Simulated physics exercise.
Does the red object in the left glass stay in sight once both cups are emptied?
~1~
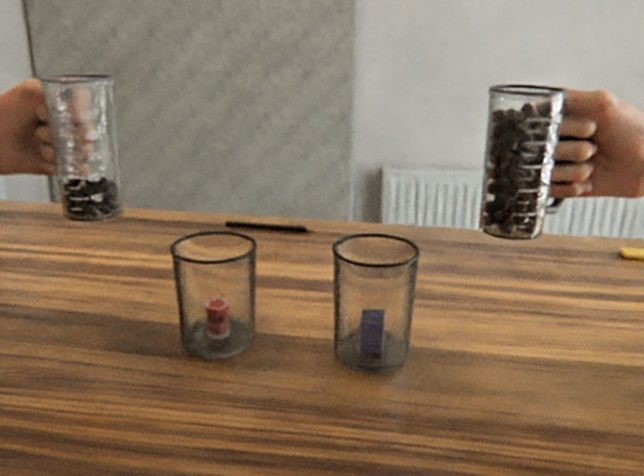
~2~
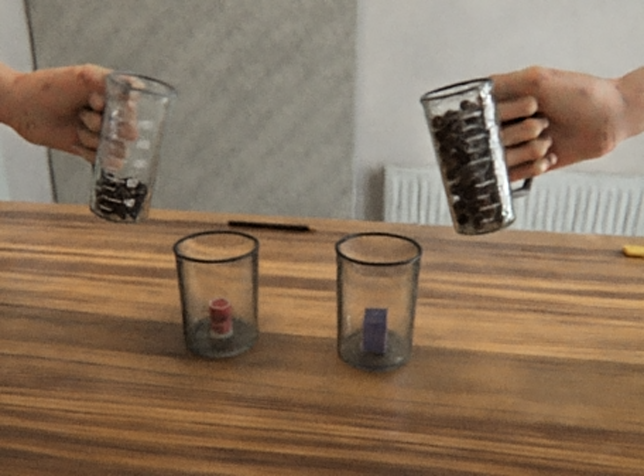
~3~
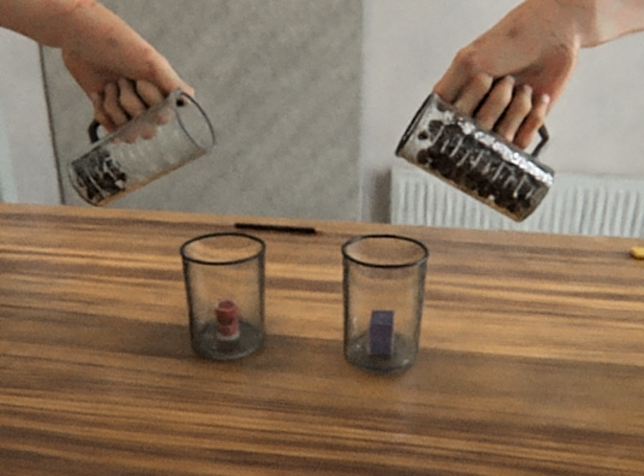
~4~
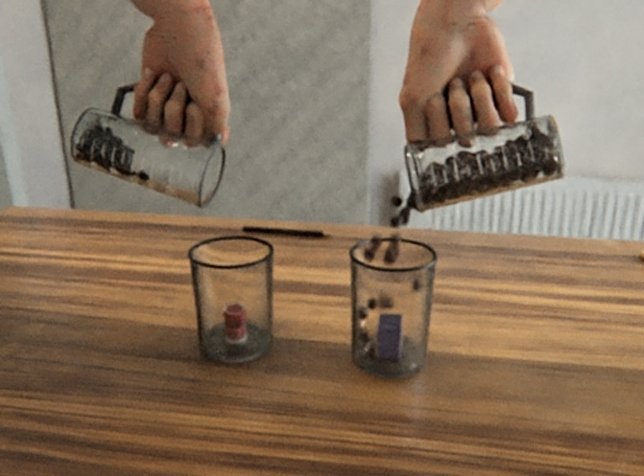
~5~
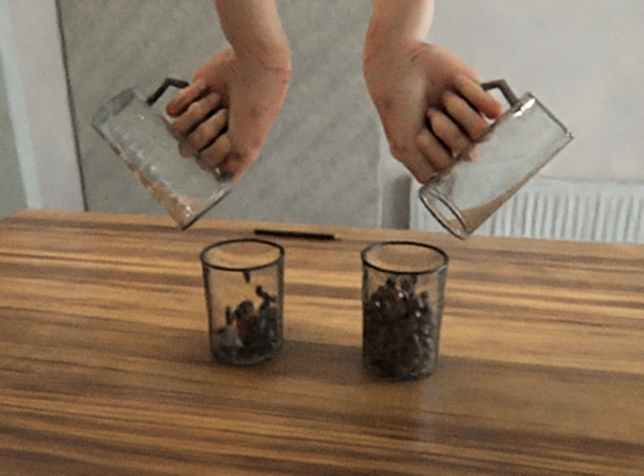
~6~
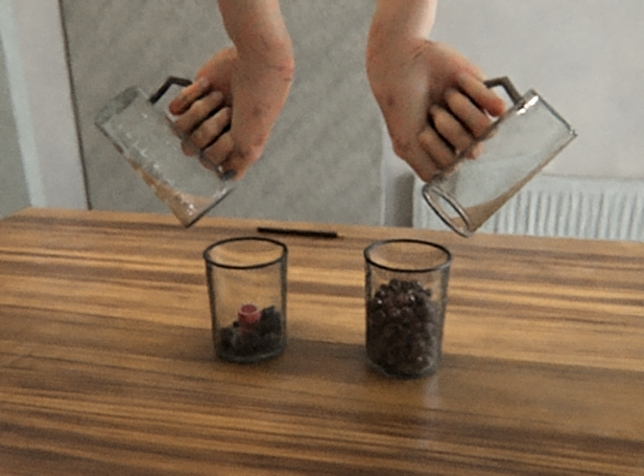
Yes, the top of the red object still shows above the dark pieces in the left glass. The purple object in the right glass is the one that gets covered.
Two hands tip cups of dark pieces into glasses, burying only the right glass's object.
